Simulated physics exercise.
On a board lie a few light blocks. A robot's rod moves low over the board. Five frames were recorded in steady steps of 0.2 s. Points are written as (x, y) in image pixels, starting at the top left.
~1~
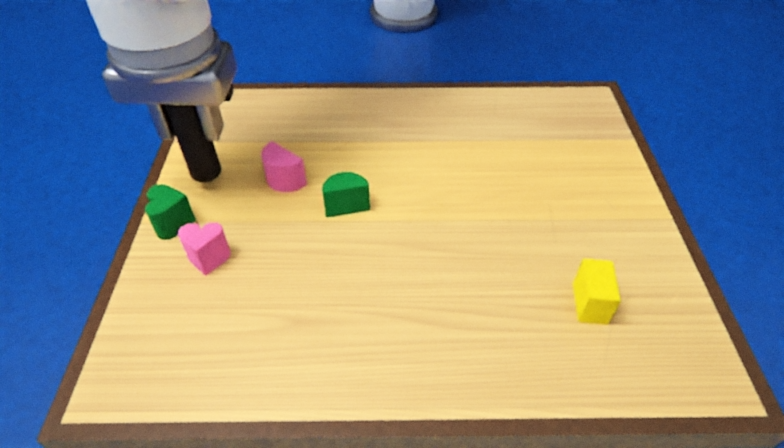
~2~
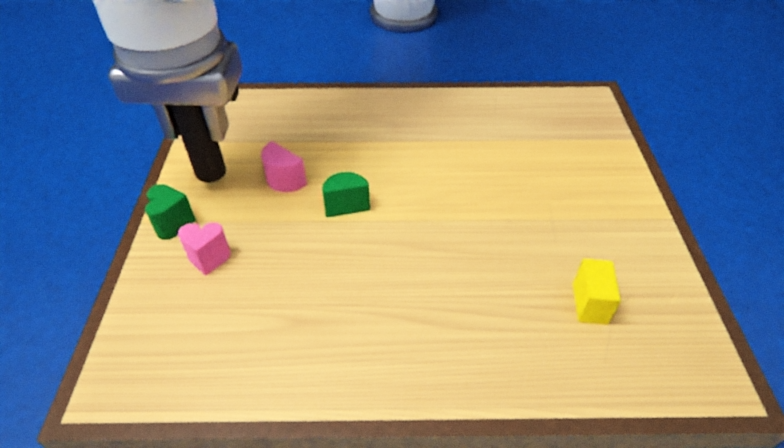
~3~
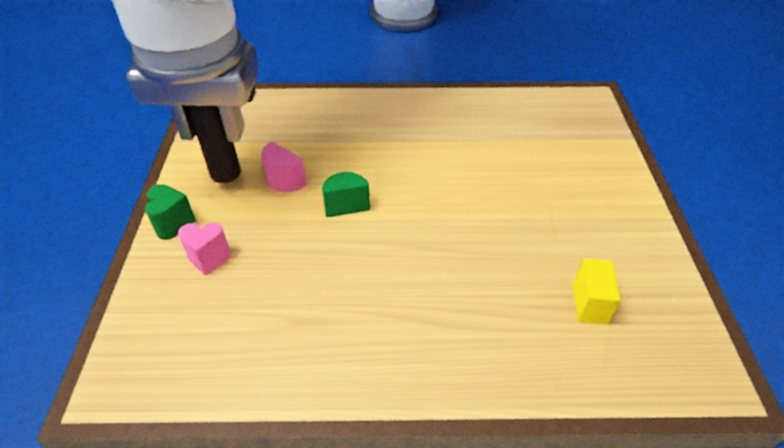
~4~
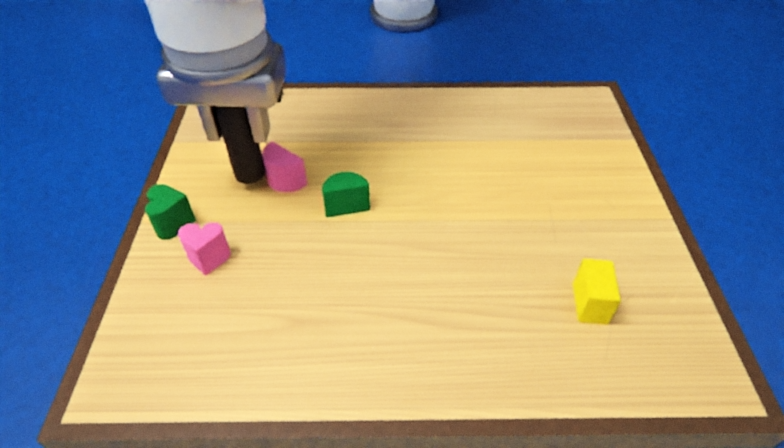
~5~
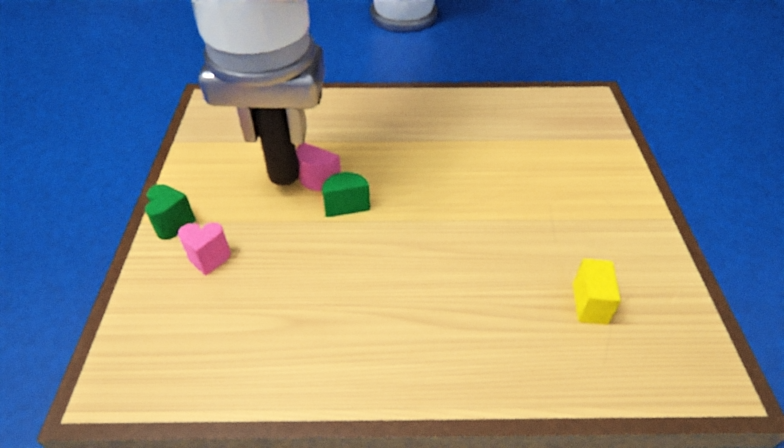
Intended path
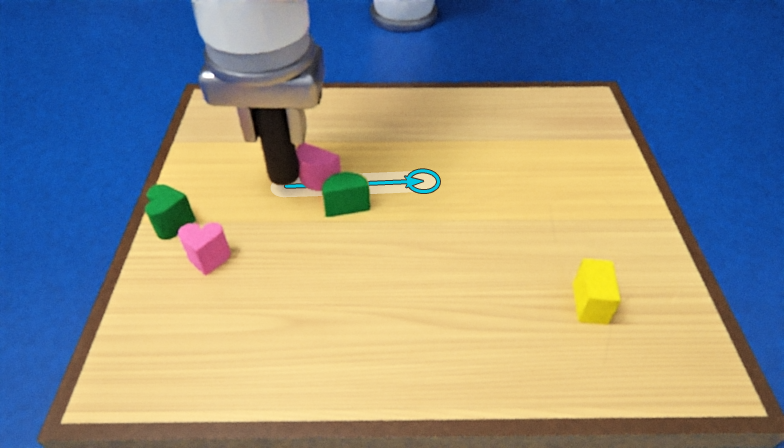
A robot arm with a black rod moves low over a pale wooden board on a blue surface, seen from above at a slight angle by a still camera. A green heart and a pink heart lie at left, a pink block and a green D-shaped block near the upper middle, and a yellow block at right. The rod slides rightward and pushes the pink block right, close to the green D-shaped one.
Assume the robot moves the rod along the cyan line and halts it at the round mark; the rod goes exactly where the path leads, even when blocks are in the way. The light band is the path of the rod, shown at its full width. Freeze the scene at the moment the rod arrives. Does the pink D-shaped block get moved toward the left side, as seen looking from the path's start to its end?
Yes, that is what happens.
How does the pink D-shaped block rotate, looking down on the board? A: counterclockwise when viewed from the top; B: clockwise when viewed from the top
The answer is A.
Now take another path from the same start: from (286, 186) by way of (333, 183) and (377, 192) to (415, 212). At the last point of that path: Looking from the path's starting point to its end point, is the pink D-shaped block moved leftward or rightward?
It heads left.
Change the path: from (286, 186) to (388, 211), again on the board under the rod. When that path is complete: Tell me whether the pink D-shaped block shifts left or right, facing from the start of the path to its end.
It moves off to the left.
Drawn move, straight from (286, 186) to (423, 181).
On the path given first. One third of the way, rod (332, 175); pink D-shaped block (361, 149), turned 20° anticlockwise.
Two thirds of the way, rod (378, 173); pink D-shaped block (403, 142), turned 50° anticlockwise.
At the end, rod (424, 171); pink D-shaped block (431, 133), turned 95° anticlockwise; green D-shaped block still.
